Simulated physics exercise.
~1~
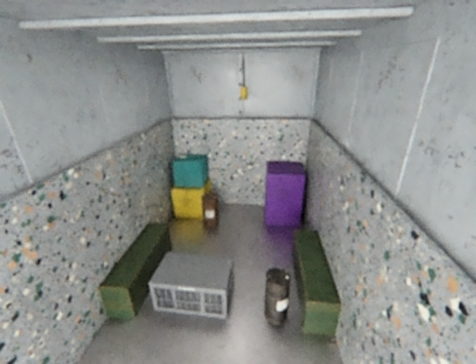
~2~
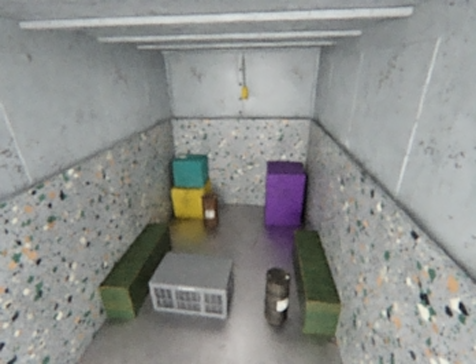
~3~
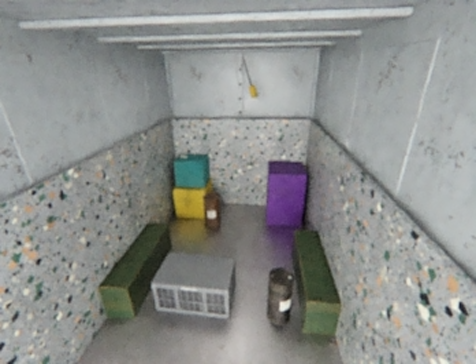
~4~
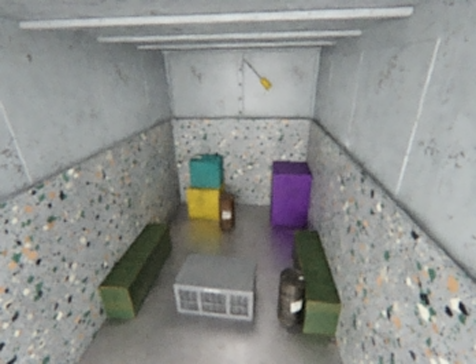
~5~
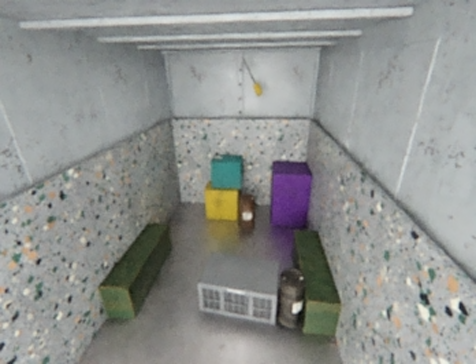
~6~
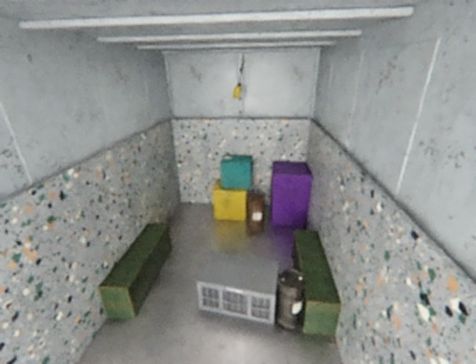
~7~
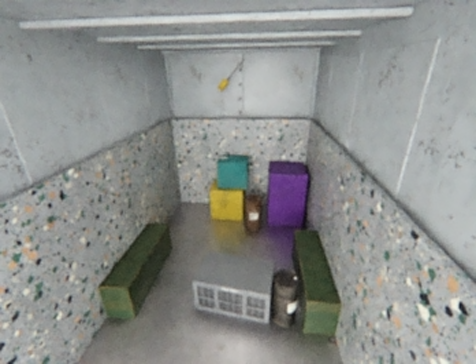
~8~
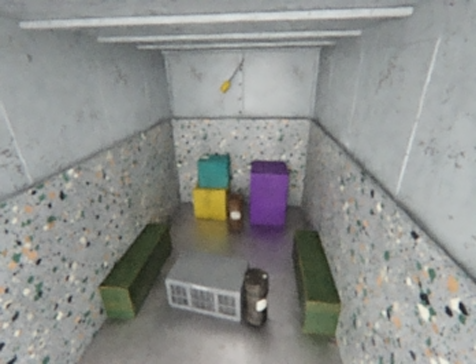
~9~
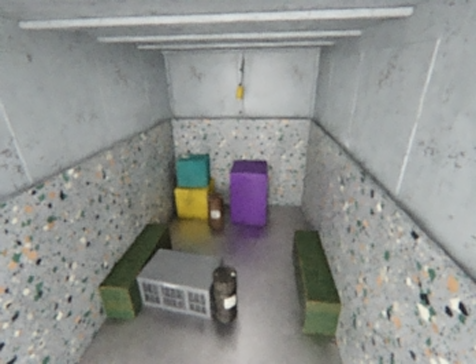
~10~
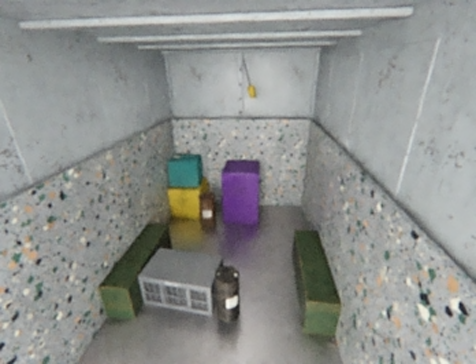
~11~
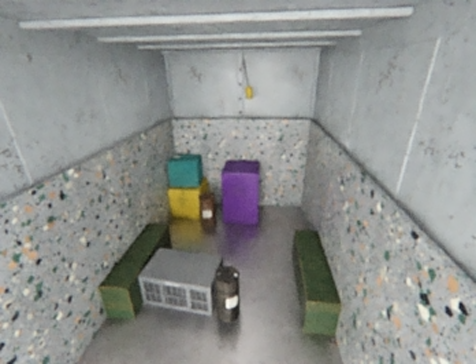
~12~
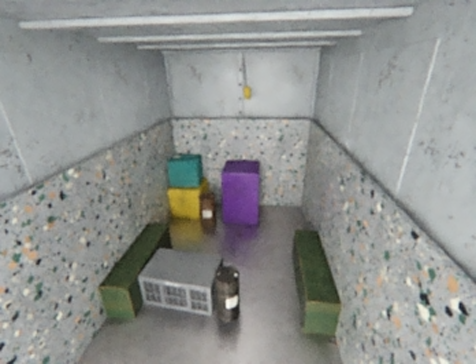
Purple cabinet, stacked turquoise and yellow boxes, grey chest and canisters sliding right then left in a van, all staying upright.
